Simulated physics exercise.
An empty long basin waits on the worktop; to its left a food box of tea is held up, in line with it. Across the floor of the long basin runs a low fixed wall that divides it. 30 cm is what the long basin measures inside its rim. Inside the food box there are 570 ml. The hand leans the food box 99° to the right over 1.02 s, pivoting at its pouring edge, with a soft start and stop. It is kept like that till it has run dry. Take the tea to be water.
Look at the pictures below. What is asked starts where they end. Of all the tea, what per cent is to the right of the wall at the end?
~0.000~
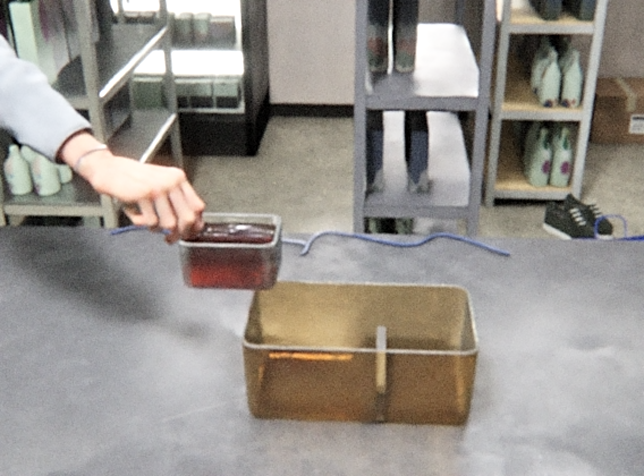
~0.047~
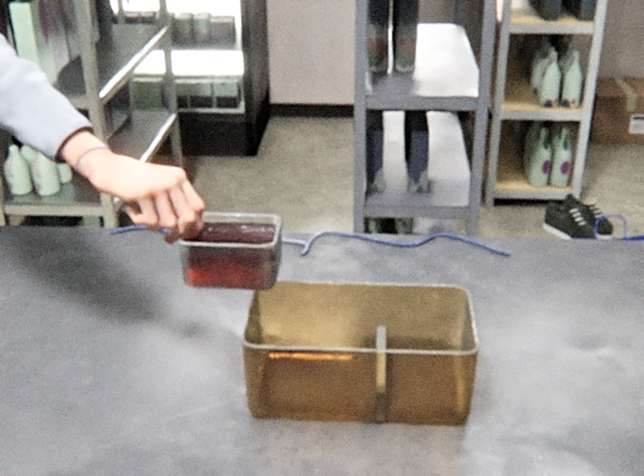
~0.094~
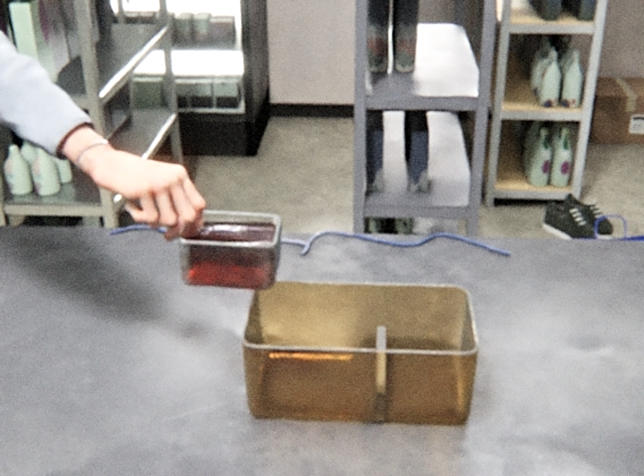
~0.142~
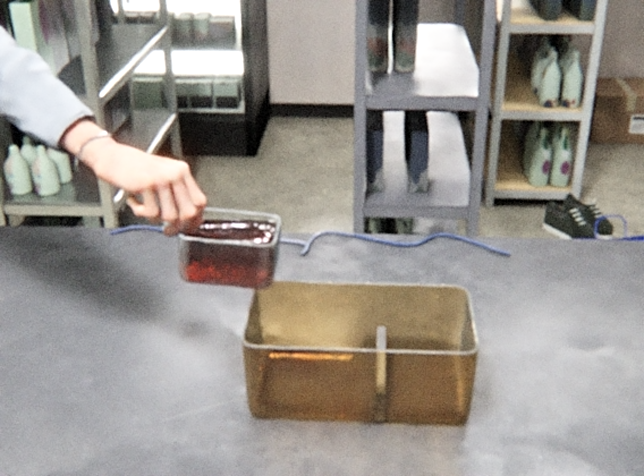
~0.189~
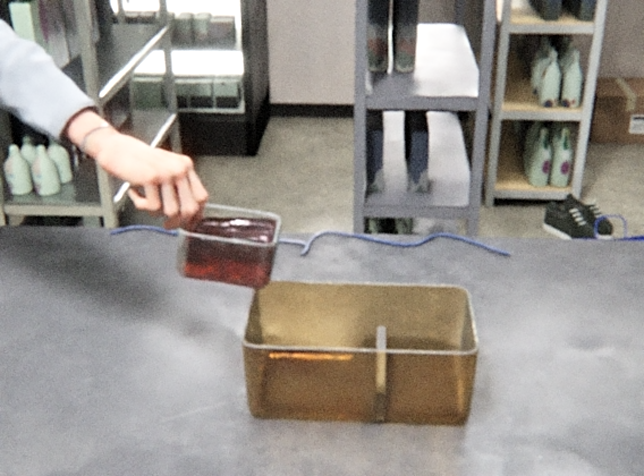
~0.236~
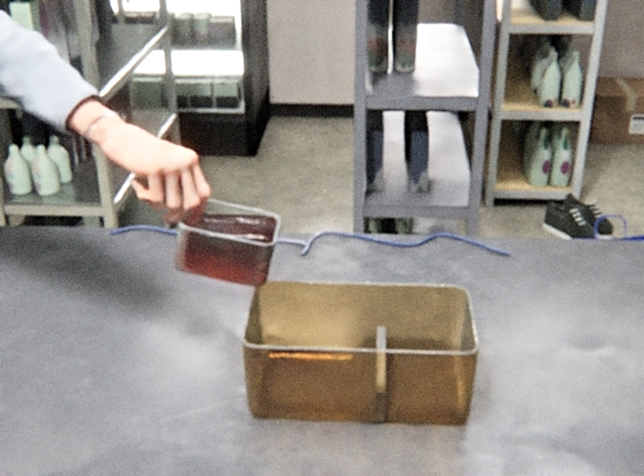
I would say 5 percent.
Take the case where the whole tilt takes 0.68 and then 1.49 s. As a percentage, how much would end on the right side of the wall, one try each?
Some 20 and 5 per cent, in that order.
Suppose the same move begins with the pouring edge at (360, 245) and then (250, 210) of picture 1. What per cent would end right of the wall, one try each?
Around 90 per cent first, around 5 per cent next.
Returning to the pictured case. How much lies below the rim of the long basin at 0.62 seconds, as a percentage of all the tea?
Near 10 in a hundred.
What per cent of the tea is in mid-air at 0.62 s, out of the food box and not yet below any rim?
Roughly 36 %.
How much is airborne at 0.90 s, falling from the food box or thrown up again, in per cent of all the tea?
Roughly 12 %.
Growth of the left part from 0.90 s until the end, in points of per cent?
Roughly 22 percent.
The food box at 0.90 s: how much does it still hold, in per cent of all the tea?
Remaining share: Approx. 12 %.
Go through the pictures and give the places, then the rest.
The first frame shows tilt 0°; pouring edge (278, 232); surface from (188, 234) to (277, 236); the long basin's rim runs from (250, 312) to (473, 319); the wall's top is at (381, 358).
The second frame shows tilt 1°; pouring edge (278, 232); surface from (188, 234) to (277, 236).
The third frame shows tilt 2°; pouring edge (278, 232); surface from (188, 233) to (277, 234).
The fourth frame shows tilt 5°; pouring edge (277, 232); surface from (187, 231) to (276, 232).
The fifth frame shows tilt 8°; pouring edge (277, 232); surface from (186, 228) to (277, 230).
The sixth frame shows tilt 13°; pouring edge (277, 232); surface from (185, 225) to (277, 228).
By 0.62 s the tilt is 66° and 55 per cent is still to pour, 10 is left of the wall and 0 right of it.
By 0.90 s the tilt is 96° and 11 per cent is still to pour, 73 is left of the wall and 3 right of it.
By 1.20 s the tilt is 99° and 2 per cent is still to pour, 91 is left of the wall and 5 right of it.
By 1.52 s the tilt is 99° and 0 per cent is still to pour, 94 is left of the wall and 5 right of it.
At rest 94 per cent lies left of the wall, 5 right of it and 1 outside.
